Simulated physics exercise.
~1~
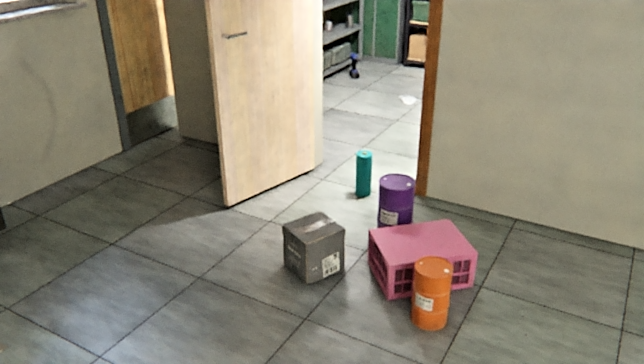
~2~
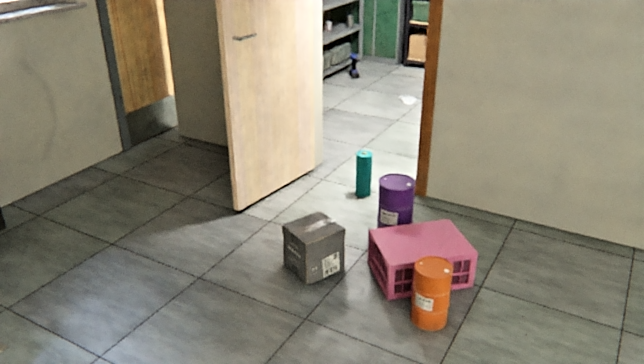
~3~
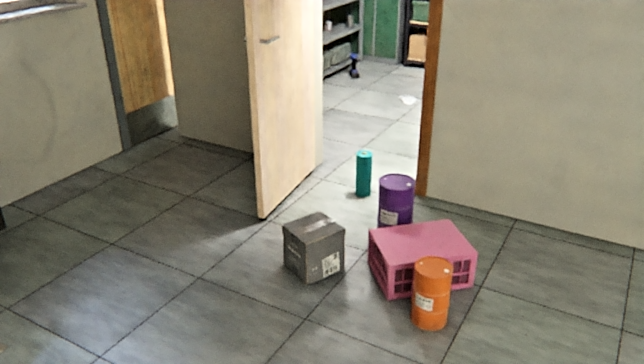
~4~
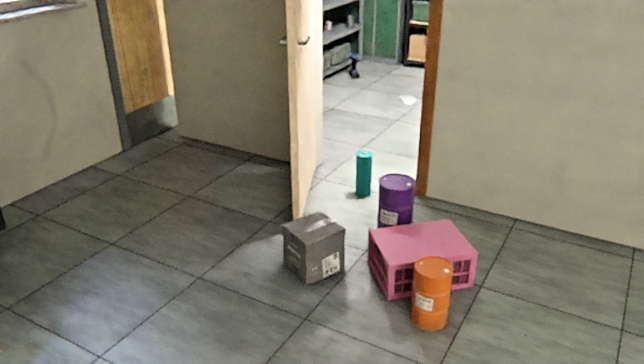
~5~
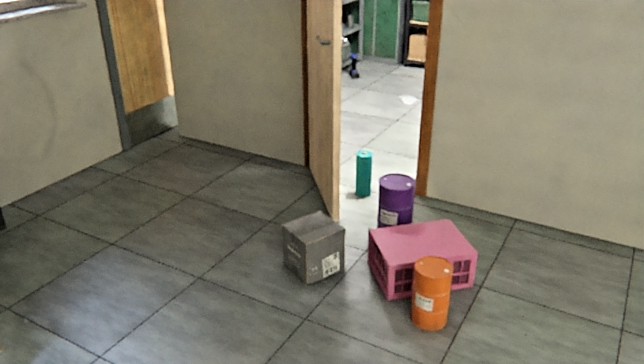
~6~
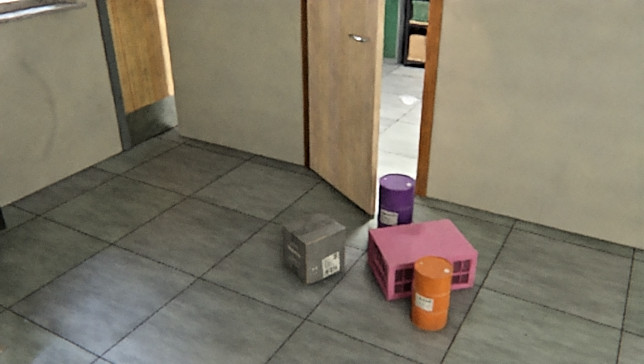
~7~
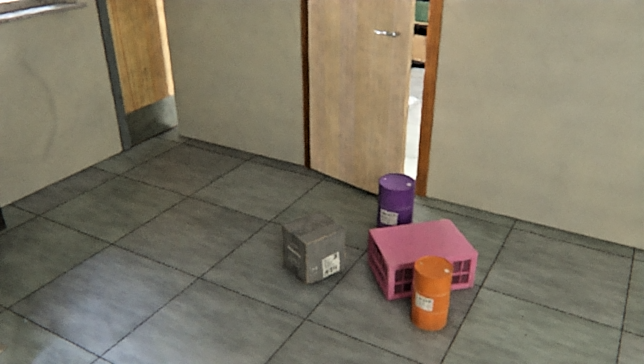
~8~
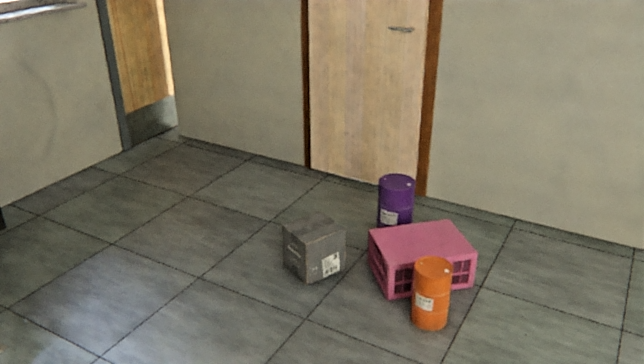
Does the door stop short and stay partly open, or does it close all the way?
It closes all the way and rests shut in its frame, with the turquoise roll out of sight behind it.
